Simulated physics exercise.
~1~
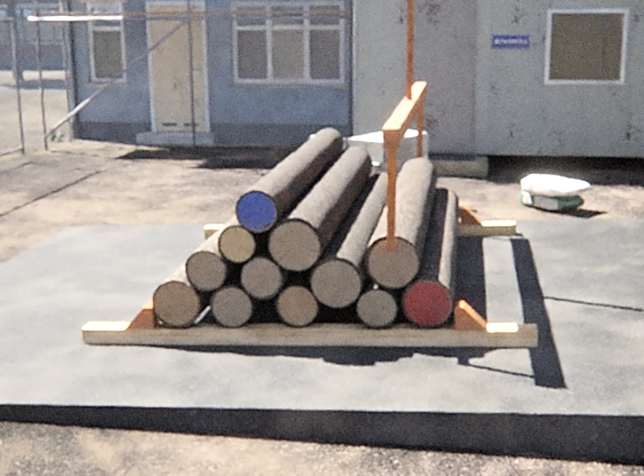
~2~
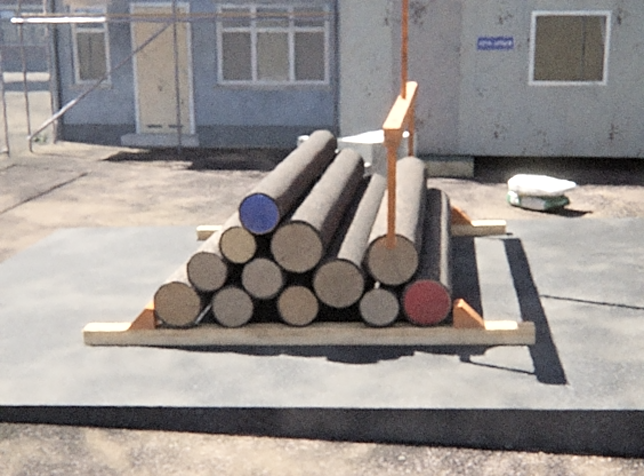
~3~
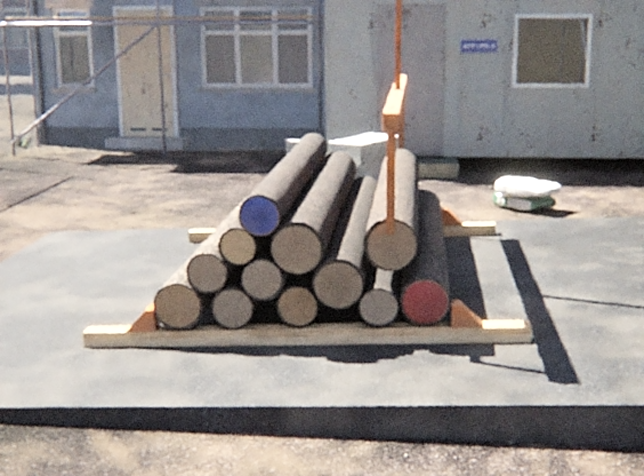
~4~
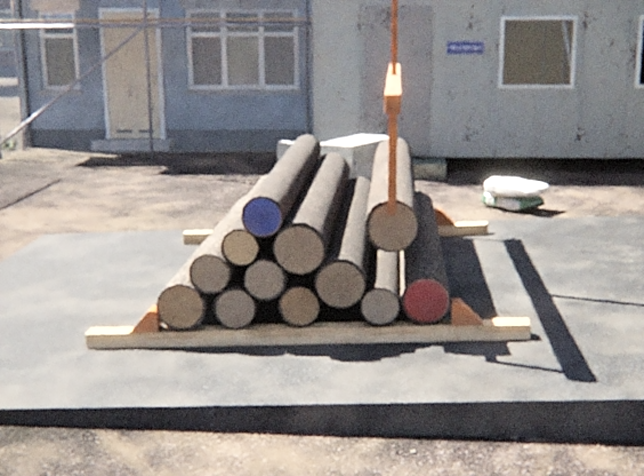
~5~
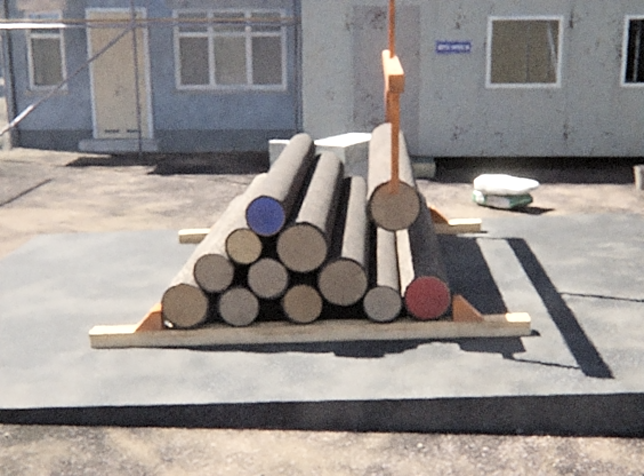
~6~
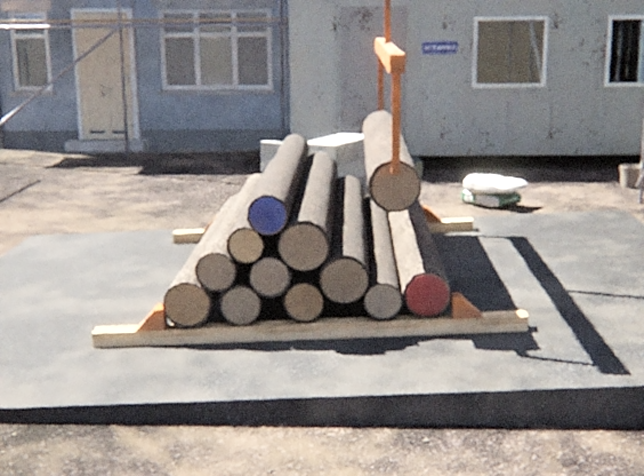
An orange lifting beam raises one pole off a stack, leaving blue and red in place.
